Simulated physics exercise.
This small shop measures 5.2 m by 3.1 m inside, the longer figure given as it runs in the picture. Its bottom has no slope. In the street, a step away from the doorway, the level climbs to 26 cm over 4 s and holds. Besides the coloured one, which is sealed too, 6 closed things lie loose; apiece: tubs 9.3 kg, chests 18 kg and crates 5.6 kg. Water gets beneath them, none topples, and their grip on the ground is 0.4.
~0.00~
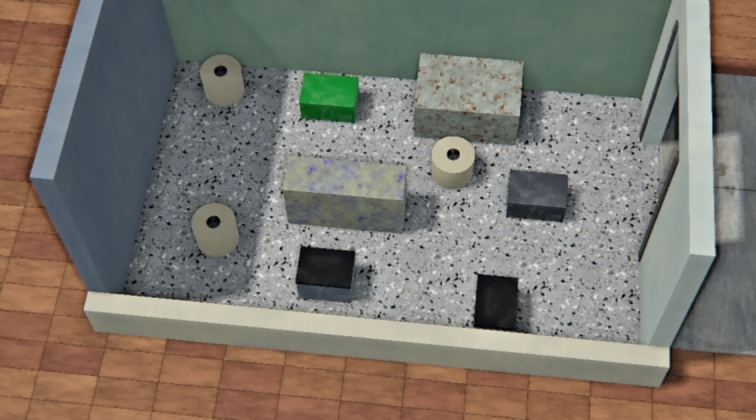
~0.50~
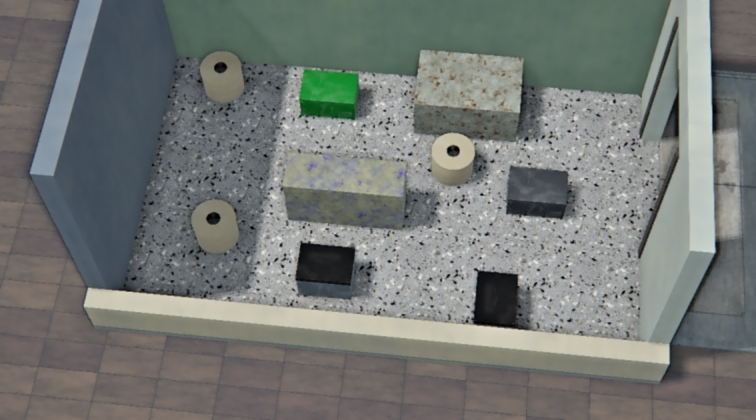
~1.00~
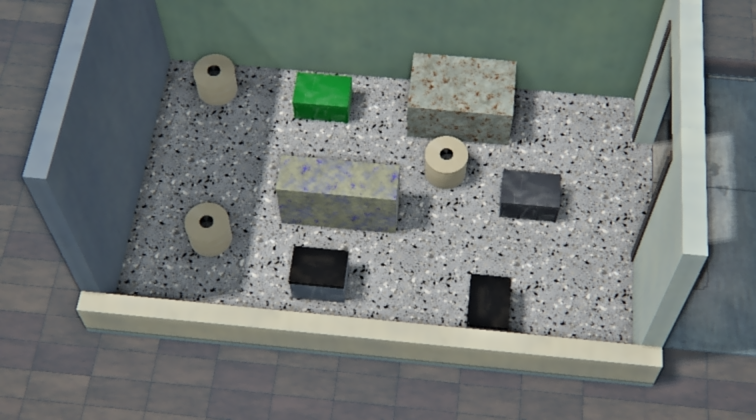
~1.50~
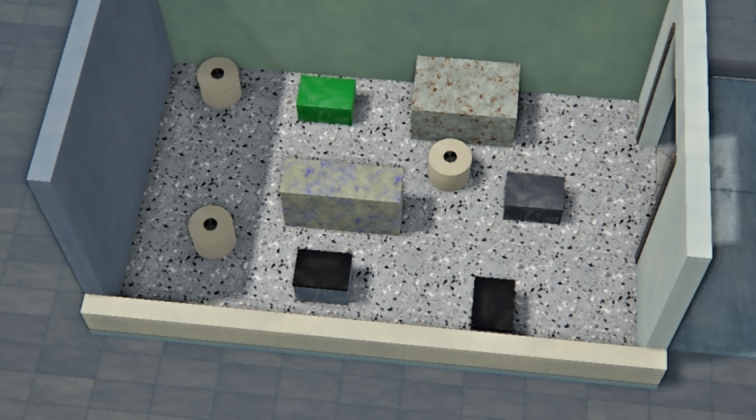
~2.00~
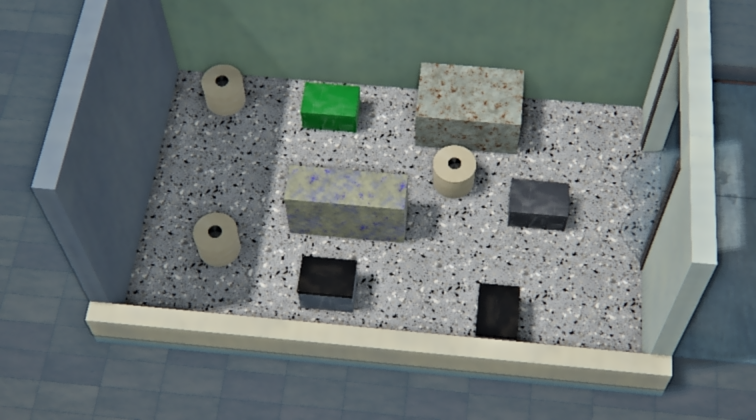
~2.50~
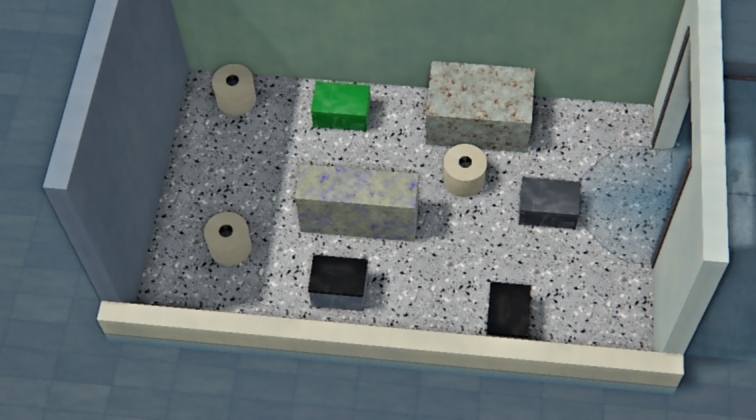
Water darkens the paving outside a small walled room, turning it from brown to blue-grey, then creeps through the doorway on the right across the speckled floor toward a dark box, while the green crate and other objects stay put.
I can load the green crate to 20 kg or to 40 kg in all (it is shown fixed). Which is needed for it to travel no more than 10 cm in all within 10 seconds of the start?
I expect that only the higher weight holds it.
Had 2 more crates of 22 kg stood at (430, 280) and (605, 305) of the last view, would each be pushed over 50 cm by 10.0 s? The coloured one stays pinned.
In turn: Past it, less.
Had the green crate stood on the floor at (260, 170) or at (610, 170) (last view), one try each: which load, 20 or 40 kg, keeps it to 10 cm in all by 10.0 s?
In turn: Neither is enough; neither is enough.
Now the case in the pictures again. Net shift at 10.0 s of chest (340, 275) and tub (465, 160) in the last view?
In that order: 140 cm, 250 cm.
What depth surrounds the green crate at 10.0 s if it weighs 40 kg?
Roughly 12 cm.
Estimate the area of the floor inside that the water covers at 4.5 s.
Roughly 7.0 m2.
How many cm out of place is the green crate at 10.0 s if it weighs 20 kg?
About 60 cm.
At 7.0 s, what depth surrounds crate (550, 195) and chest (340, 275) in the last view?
About 9 and 6 cm.
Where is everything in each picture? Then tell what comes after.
In the first picture, the green crate at (329, 90), on the bottom; 0.0 m2 under water; 0 of 7 have shifted.
In the second picture, the green crate at (329, 86), on the bottom; water covers 0.0 m2; 0 of 7 have shifted.
In the third picture, the green crate at (322, 89), on the bottom; water covers 0.0 m2; 0 of 7 have shifted.
In the fourth picture, the green crate at (326, 92) rests on the ground; 0.0 m2 under water; 0 of 7 have shifted.
In the fifth picture, the green crate at (330, 99), on the bottom; water covers 0.2 m2; 0 of 7 have shifted.
In the sixth picture, the green crate at (341, 98) rests on the ground; water covers 0.9 m2; 0 of 7 have shifted.
After 3.5 s the green crate would be 0 cm from its start with 20 kg and 0 cm from its start with 40 kg; 0 cm of water round it then.
After 4.5 s the green crate would be 0 cm from its start with 20 kg and 0 cm from its start with 40 kg; 1 cm of water round it then.
After 7.0 s the green crate would be 0 cm from its start with 20 kg and 0 cm from its start with 40 kg; 5 cm of water round it then.
After 10.0 s the green crate would be 58 cm from its start with 20 kg and 0 cm from its start with 40 kg; 12 cm of water round it then.
